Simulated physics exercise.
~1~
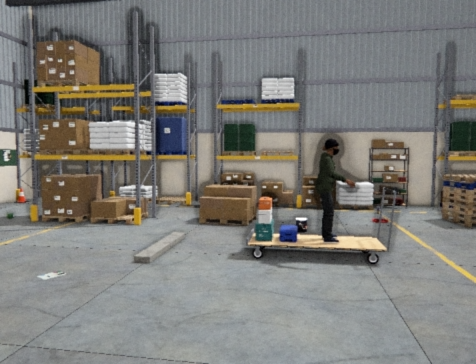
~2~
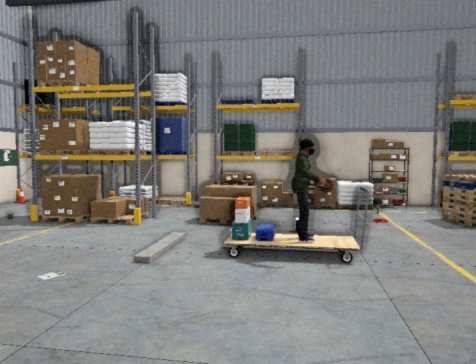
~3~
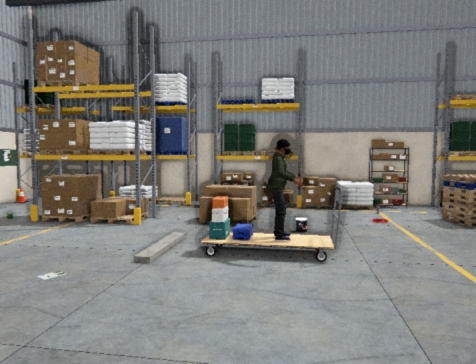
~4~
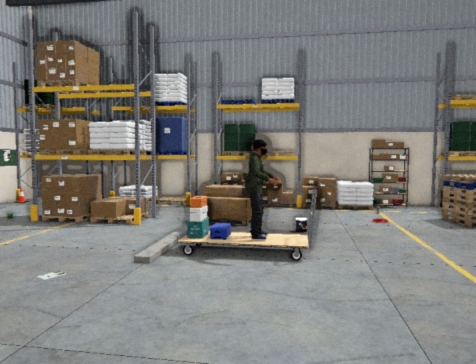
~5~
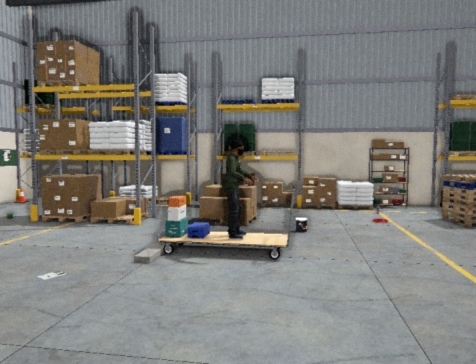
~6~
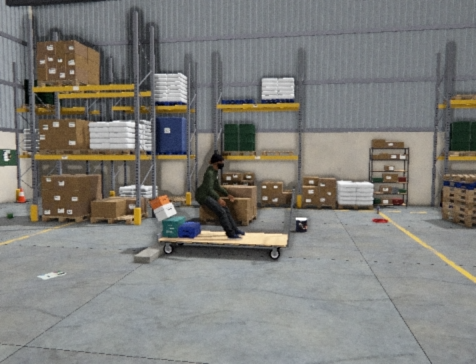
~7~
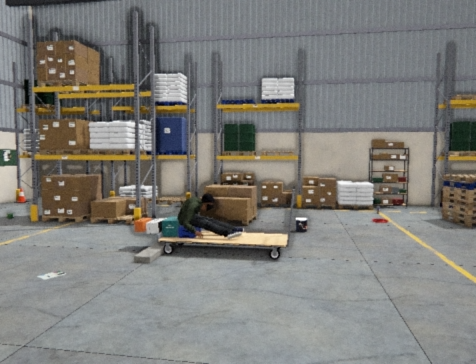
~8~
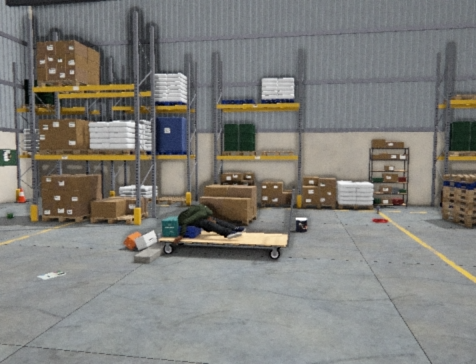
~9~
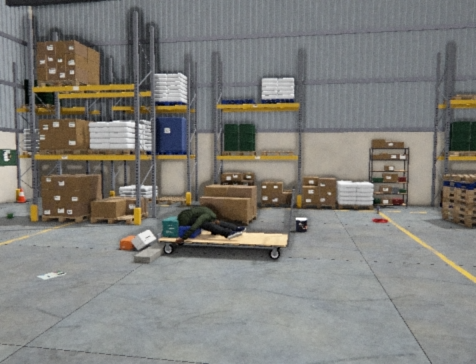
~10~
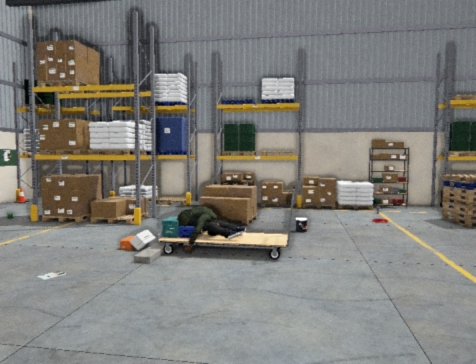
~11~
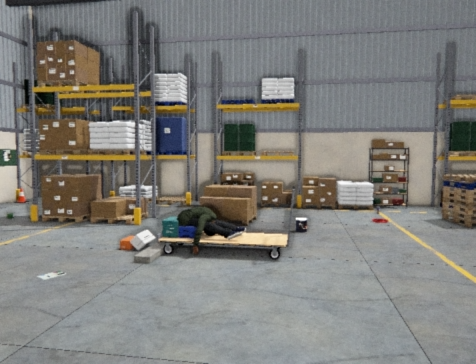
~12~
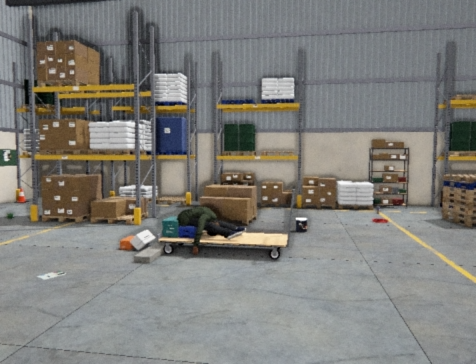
The clip shows a person standing on a flat cart rolling left through a warehouse until it stops at a kerb, where stacked orange and white boxes topple off the front and the person folds down, ending slumped on the deck beside the blue and teal items.
